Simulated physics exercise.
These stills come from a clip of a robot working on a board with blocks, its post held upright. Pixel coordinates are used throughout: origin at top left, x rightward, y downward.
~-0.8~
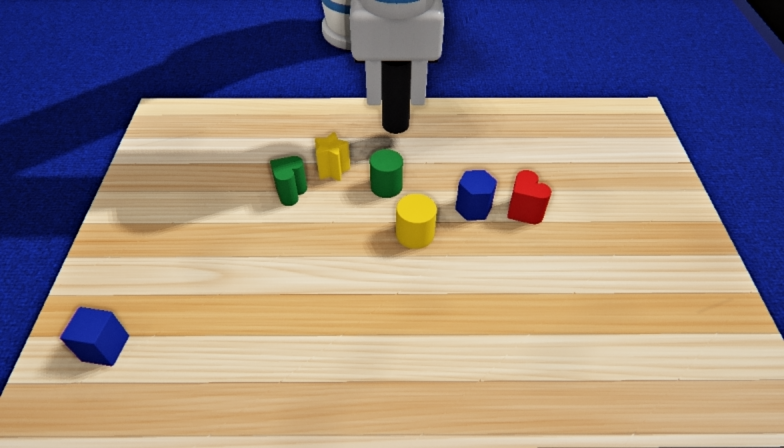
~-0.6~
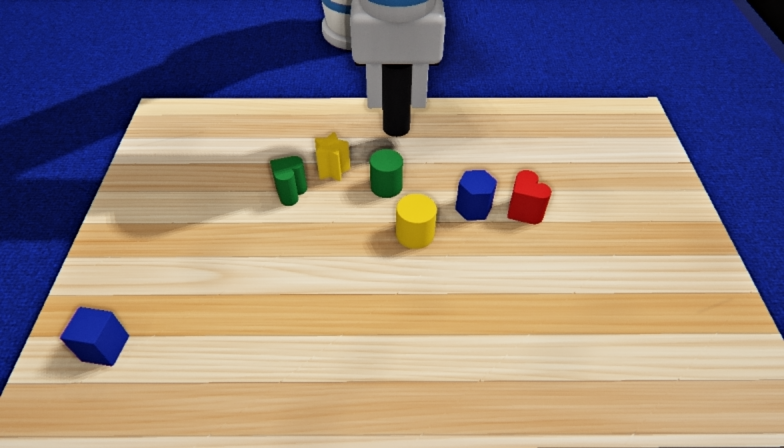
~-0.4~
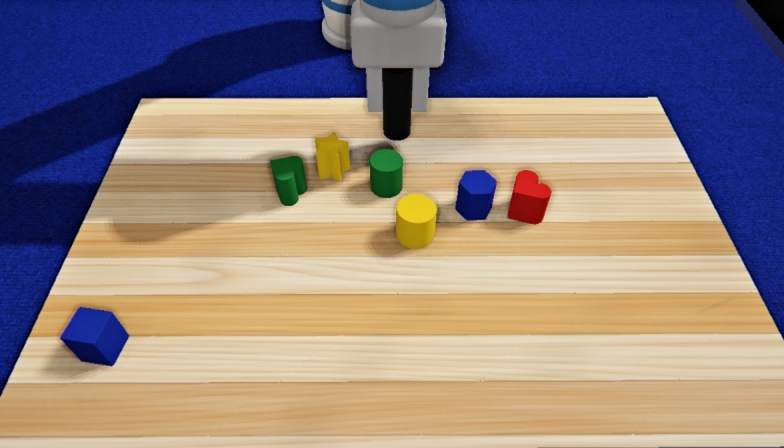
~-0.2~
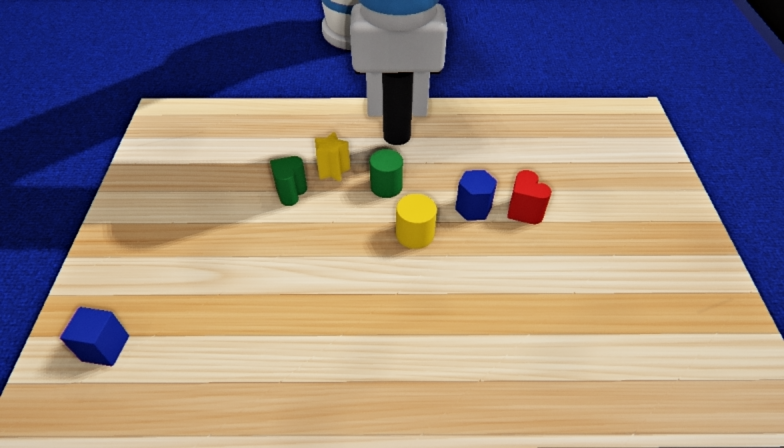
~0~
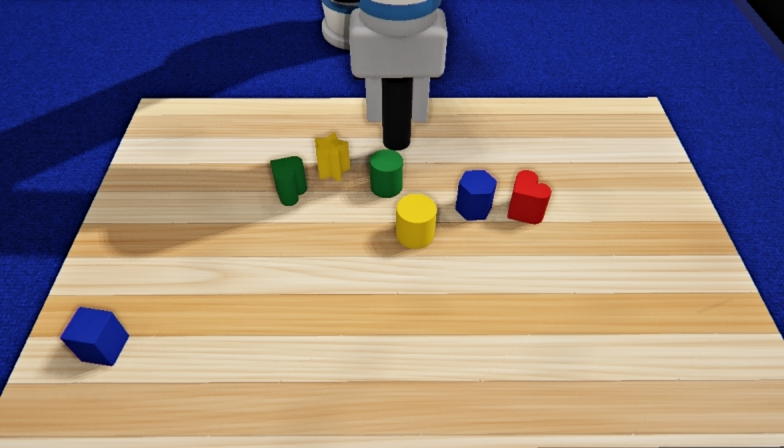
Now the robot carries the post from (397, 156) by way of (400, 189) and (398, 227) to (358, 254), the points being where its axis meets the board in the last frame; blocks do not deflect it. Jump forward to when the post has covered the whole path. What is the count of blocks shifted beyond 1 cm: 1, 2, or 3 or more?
Two blocks shift.
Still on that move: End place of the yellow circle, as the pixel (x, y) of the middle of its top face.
Final place: (421, 227).
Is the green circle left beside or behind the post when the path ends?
Yes, that is how it ends up.
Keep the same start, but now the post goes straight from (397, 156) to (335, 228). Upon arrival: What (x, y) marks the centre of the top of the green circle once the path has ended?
Its top middle is near (379, 193).
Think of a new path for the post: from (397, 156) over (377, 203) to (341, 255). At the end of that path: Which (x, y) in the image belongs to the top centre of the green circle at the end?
I think it will end close to (367, 245).
The first path, step by step. One third of the way, post at (400, 177); green circle at (378, 180).
Two thirds of the way, post at (398, 214); green circle at (364, 199); yellow circle at (421, 223).
At the end, post at (357, 241); yellow star block unmoved; green circle at (340, 205); yellow circle at (421, 227).
